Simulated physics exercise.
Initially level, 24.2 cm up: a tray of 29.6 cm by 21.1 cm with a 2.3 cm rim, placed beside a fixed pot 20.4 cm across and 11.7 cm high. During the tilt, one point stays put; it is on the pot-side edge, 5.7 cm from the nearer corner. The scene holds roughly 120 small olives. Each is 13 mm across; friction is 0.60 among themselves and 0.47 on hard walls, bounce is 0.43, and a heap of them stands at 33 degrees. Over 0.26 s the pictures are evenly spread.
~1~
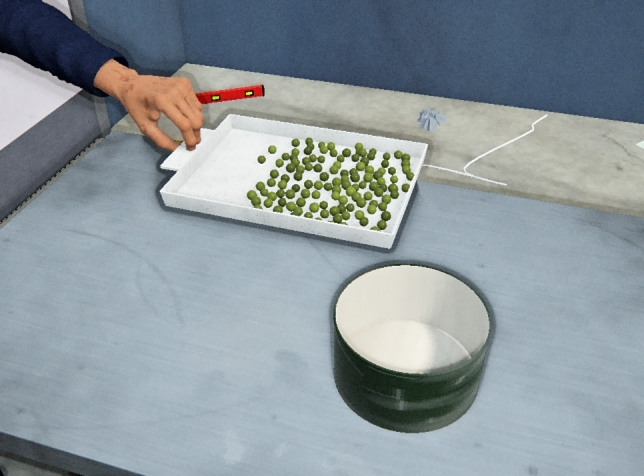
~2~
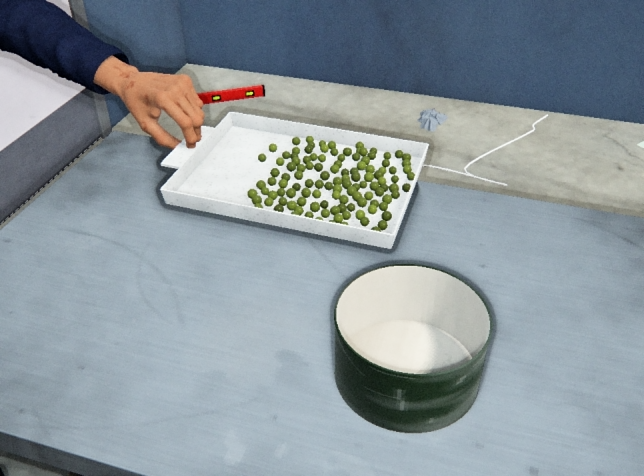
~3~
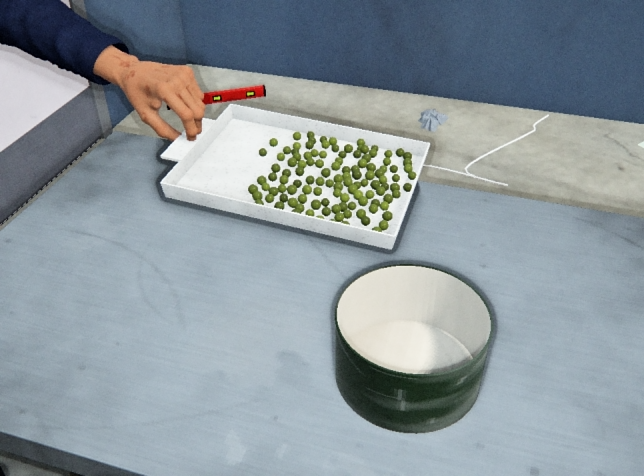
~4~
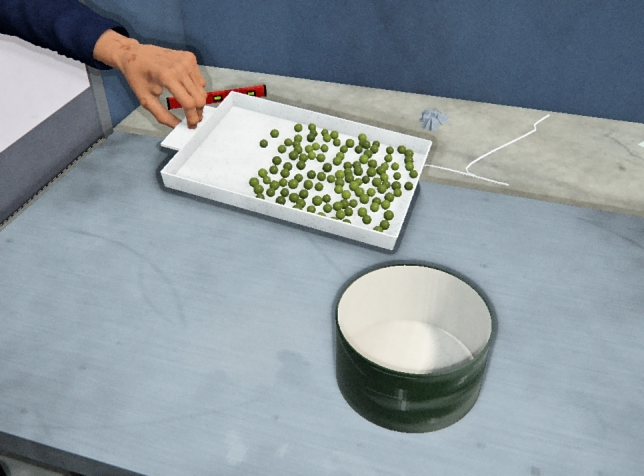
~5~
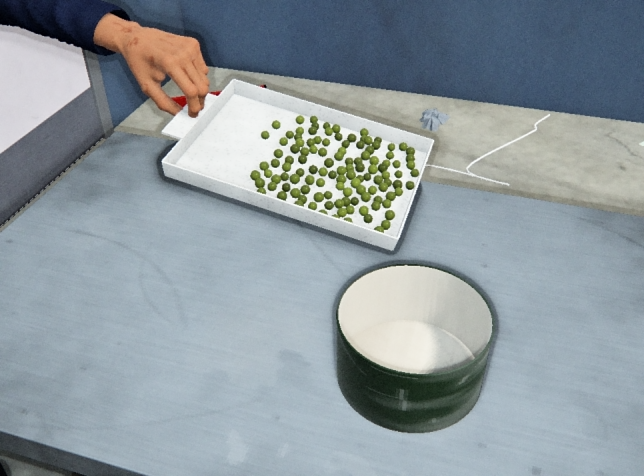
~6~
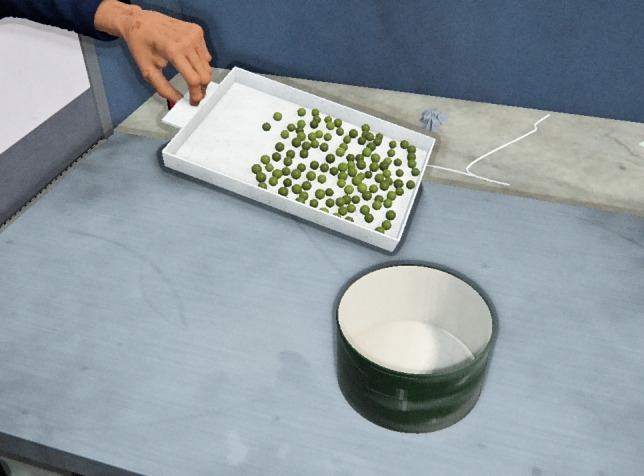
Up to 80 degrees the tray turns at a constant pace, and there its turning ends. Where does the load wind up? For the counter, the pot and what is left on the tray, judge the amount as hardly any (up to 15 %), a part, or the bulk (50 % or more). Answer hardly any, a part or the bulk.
Counter: Hardly any; pot: Hardly any; tray: The bulk.
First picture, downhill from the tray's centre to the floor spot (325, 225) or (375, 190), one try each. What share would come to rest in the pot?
Approximately 0 percent, then 5 percent.
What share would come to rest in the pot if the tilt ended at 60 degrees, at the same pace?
In that case, near 0 percent.
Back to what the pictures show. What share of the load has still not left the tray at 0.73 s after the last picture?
Roughly 100 percent of the load, I'd say.
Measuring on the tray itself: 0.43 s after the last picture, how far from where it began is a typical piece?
Displacement on the tray: Roughly 5 cm.
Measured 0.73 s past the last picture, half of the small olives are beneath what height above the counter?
Roughly 30 cm above the counter.
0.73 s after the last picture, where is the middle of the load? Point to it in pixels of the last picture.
Approximately (401, 174) in the last picture.
Then, 0.43 s after the last picture, tilt 46 degrees; the tray holds 100 %, the pot 0 %.
Then, 0.73 s after the last picture, tilt 67 degrees; the tray holds 100 %, the pot 0 %.
Then, 1.12 s after the last picture, tilt 80 degrees; the tray holds 100 %, the pot 0 %.
In the end, counter 0 %, pot 5 %, tray 95 %.
